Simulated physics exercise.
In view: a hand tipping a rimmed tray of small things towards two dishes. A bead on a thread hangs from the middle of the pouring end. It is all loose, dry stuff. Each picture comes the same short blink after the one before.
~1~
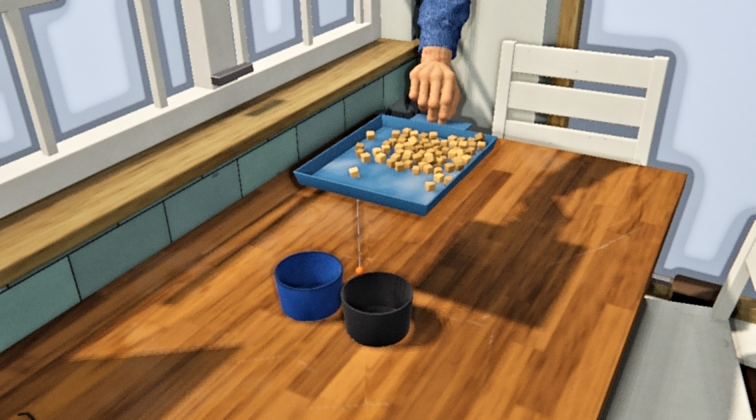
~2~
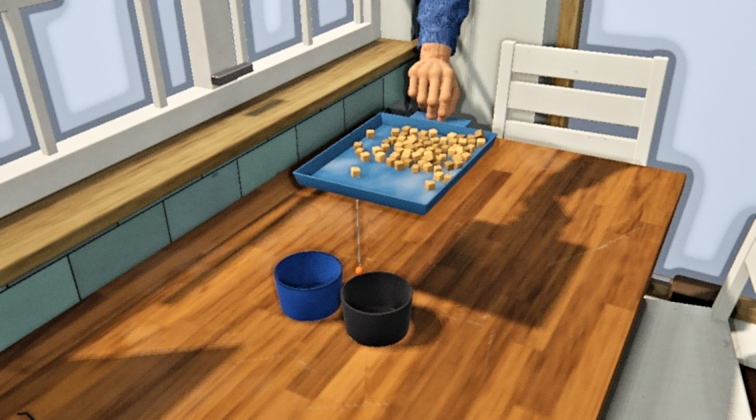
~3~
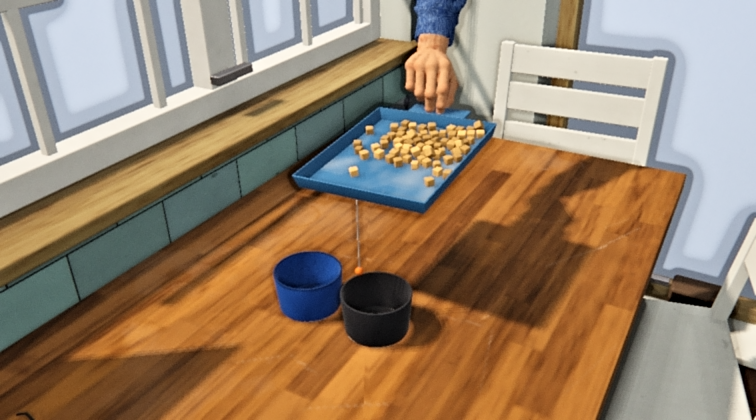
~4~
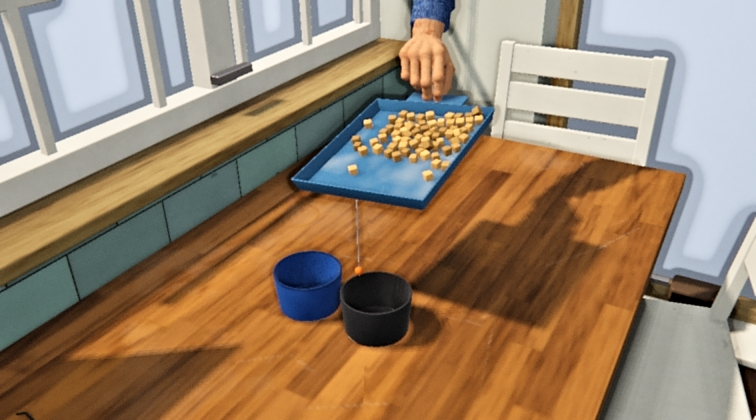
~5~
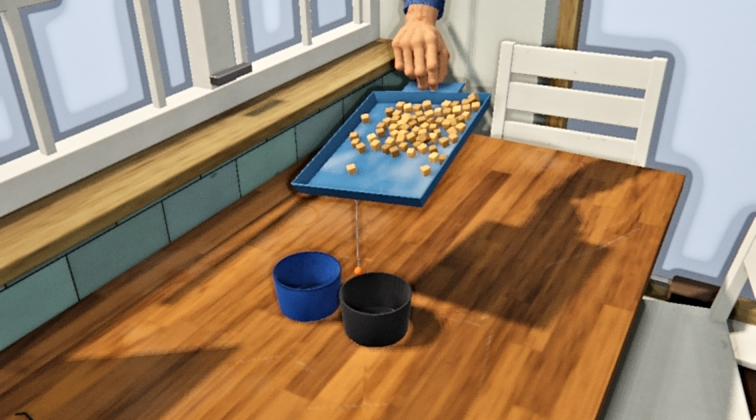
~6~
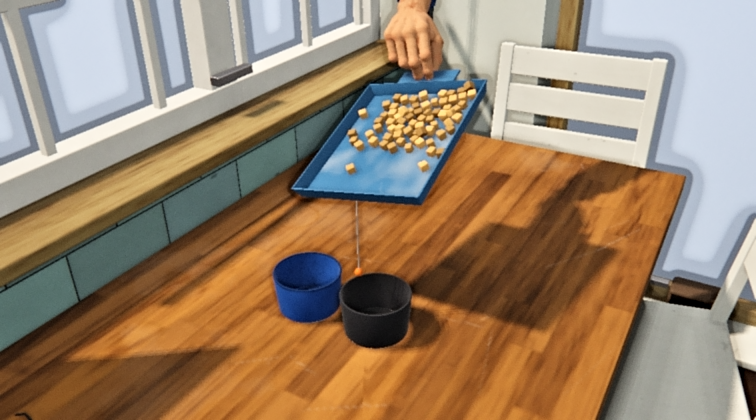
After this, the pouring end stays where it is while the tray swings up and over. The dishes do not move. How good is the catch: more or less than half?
They take over half between them.
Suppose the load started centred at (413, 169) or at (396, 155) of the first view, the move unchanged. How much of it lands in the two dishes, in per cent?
In turn 60 and 60 in a hundred.
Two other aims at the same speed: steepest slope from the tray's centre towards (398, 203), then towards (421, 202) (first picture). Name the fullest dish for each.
One: The dish on the right. Two: The right one.
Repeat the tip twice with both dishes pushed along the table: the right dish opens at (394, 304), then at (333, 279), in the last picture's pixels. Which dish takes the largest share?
In turn: Left; the dish on the right.
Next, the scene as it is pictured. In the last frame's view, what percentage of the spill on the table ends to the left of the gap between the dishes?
About 90 per cent.
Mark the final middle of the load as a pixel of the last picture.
Roughly at (311, 299).
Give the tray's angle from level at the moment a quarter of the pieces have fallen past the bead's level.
Around 85° of tilt.
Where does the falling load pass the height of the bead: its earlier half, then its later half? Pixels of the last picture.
Early half (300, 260), late half (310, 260).
Shortly afterwards, tray tipped steeply; the bulk on the tray; near a quarter in the air.
Next, tray tipped past a quarter turn; a little on the tray; near half in the left dish; near a quarter outside both; near a quarter in the air.
Some moments later, tray tipped past a quarter turn; only a few in the right dish; the bulk in the left dish; near a quarter outside both.
In the end, tray tipped past a quarter turn; only a few in the right dish; the bulk in the left dish; near a quarter outside both.
